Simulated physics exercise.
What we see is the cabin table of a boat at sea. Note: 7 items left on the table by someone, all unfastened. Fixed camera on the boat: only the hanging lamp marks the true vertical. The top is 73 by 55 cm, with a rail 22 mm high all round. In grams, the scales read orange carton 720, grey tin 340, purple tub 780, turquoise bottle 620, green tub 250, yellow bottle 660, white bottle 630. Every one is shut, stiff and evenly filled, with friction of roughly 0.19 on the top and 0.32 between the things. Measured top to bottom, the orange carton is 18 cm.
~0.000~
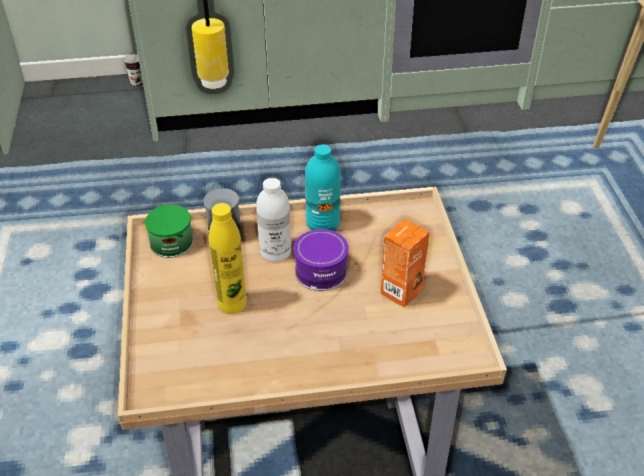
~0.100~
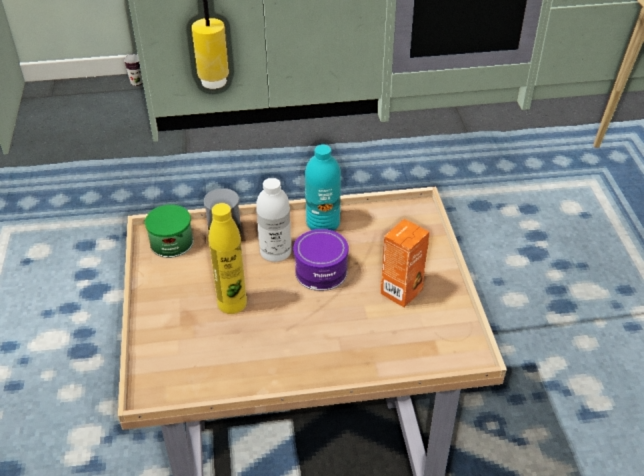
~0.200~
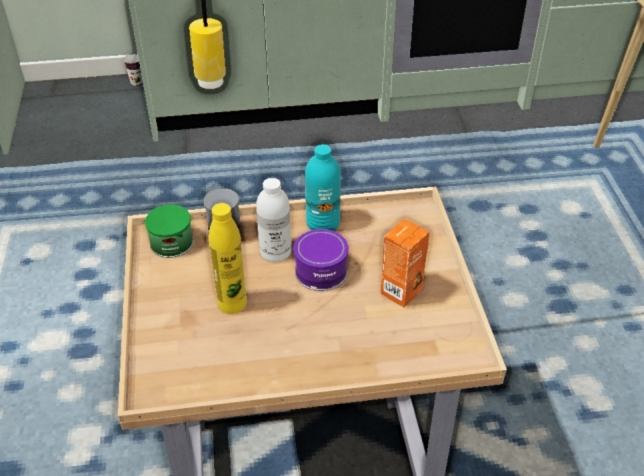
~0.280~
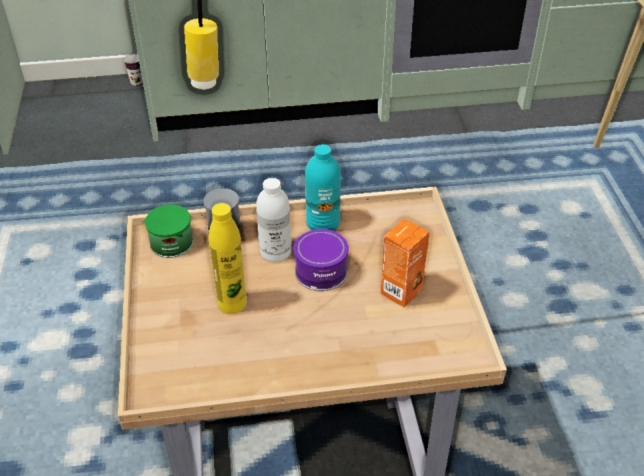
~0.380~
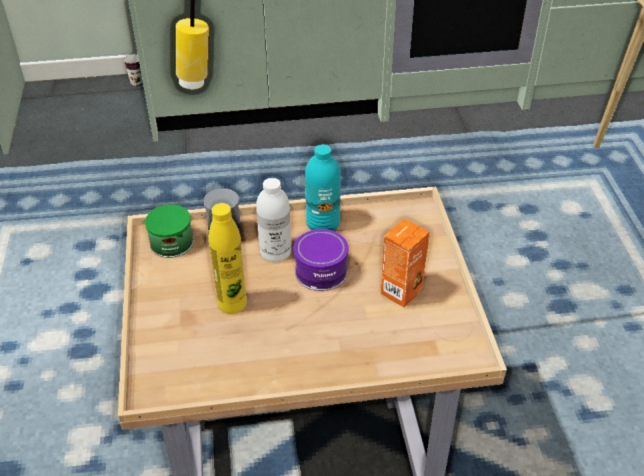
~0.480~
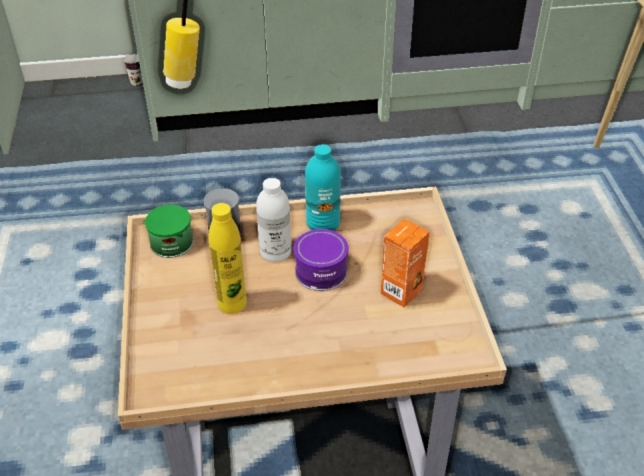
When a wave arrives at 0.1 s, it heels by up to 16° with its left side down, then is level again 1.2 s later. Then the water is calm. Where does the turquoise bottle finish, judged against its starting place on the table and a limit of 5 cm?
It finishes outside the limit.
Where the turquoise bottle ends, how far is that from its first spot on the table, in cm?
Displacement: Approx. 12 cm.
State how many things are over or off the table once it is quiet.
It comes to 0.
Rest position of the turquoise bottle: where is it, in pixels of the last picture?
At roughly (273, 192).
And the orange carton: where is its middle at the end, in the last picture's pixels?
Around (345, 270).
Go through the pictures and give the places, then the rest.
The first picture shows boat level; turquoise bottle (323, 188); orange carton (404, 264).
The second picture shows boat level; purple tub (321, 260); green tub (170, 231).
The third picture shows floor tilted 1°, left side down; yellow bottle (227, 259); white bottle (274, 219).
The fourth picture shows floor tilted 3°, left side down; orange carton (404, 264).
The fifth picture shows floor tilted 7°, left side down; purple tub (321, 260); green tub (170, 231).
The sixth picture shows floor tilted 11°, left side down; turquoise bottle (323, 188); yellow bottle (227, 259).
After 0.78 s, floor tilted 15°, left side down; turquoise bottle slid 3 cm near (312, 189); orange carton slid 3 cm; yellow bottle slid 3 cm.
After 0.98 s, floor tilted 9°, left side down; turquoise bottle slid 8 cm near (290, 191); orange carton slid 8 cm; yellow bottle slid 8 cm.
After 1.08 s, floor tilted 5°, left side down; turquoise bottle slid 10 cm near (279, 192); orange carton slid 11 cm; yellow bottle slid 10 cm.
At rest (1.8 s), not toppled but over 5 cm from the start, orange carton, grey tin, purple tub, turquoise bottle, yellow bottle and white bottle; the last one in place, give or take 5 cm. In the last view, turquoise bottle near (273, 192).
